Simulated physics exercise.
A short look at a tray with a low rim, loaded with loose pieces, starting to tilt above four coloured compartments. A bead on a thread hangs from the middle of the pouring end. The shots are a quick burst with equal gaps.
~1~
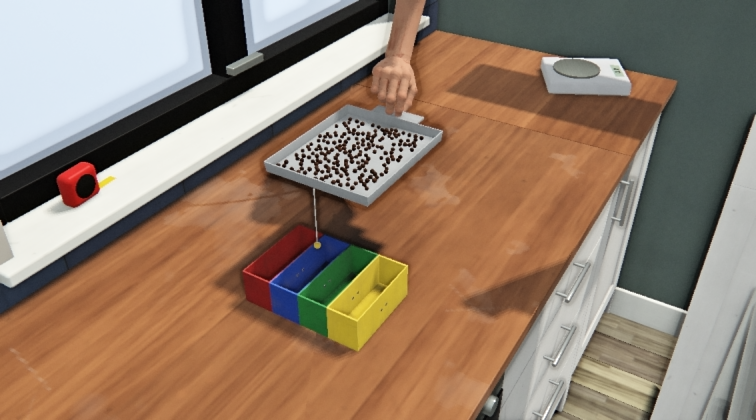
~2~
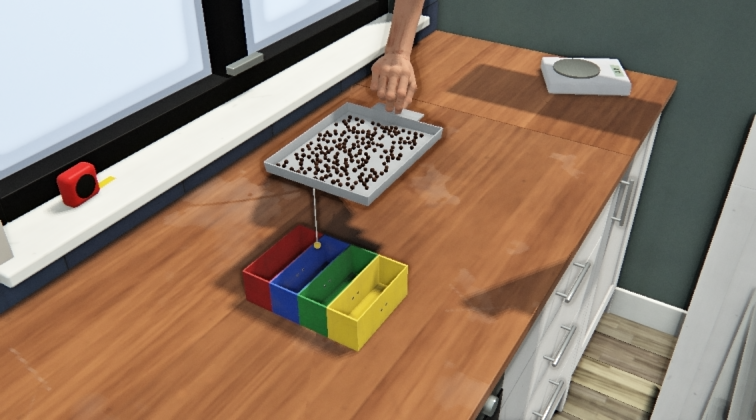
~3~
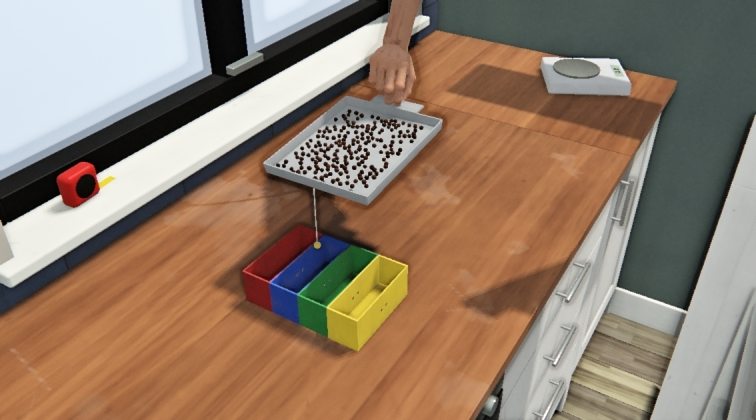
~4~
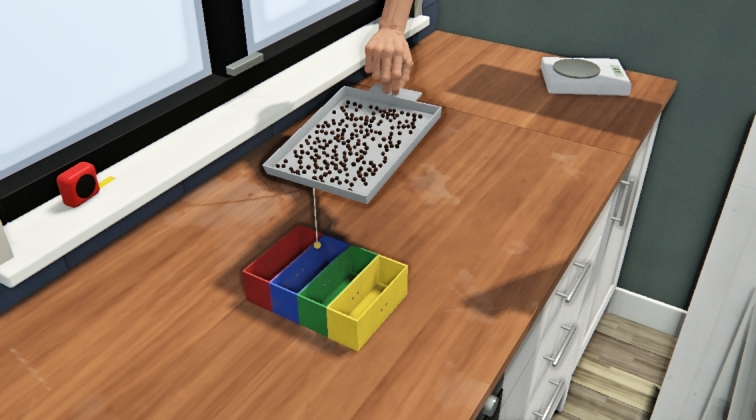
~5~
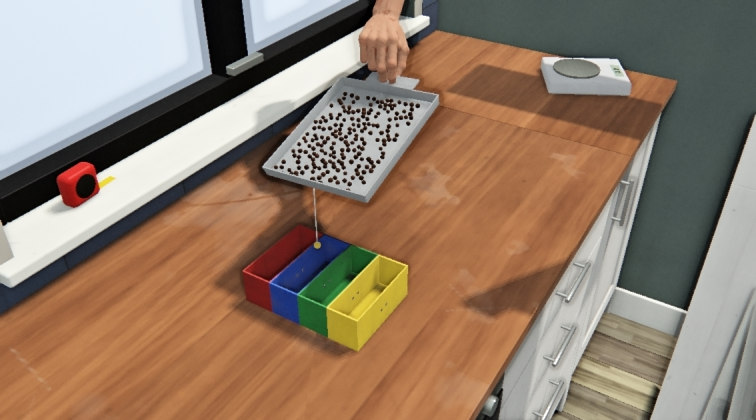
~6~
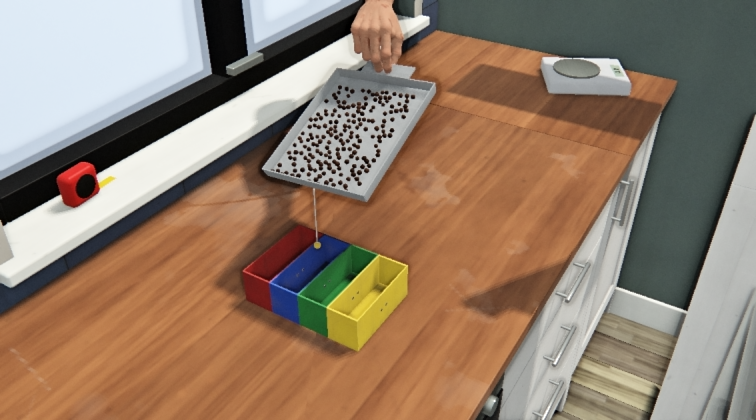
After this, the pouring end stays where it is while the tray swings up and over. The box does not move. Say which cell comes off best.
The red one ends fullest.
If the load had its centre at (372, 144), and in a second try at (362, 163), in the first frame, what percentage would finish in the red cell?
First some 40, then 40 per cent.
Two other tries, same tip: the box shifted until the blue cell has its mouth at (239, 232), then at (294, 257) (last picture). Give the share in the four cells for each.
About 80 and 90 per cent.
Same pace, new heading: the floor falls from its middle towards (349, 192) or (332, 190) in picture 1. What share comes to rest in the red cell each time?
The first gives 0 %, the second 10 %.
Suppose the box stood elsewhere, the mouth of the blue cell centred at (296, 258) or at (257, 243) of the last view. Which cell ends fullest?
The first try: The cell in red. The second: The green cell.
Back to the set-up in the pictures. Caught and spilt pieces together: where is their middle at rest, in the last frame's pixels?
Close to (271, 286).
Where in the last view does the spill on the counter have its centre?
At about (238, 273).
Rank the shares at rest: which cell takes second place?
Next in line is the blue cell.
Shortly afterwards, tray tipped steeply; the bulk on the tray; a little falling or outside the box.
Next, tray tipped past a quarter turn; near two thirds on the tray; a little in the red cell; only a few in the blue cell; near a quarter falling or outside the box.
Some moments later, tray tipped past a quarter turn; near half in the red cell; near a quarter in the blue cell; only a few in the green cell; near a third falling or outside the box.
In the end, tray tipped past a quarter turn; near half in the red cell; near a quarter in the blue cell; only a few in the green cell; none at all in the yellow cell; near a third outside the box.
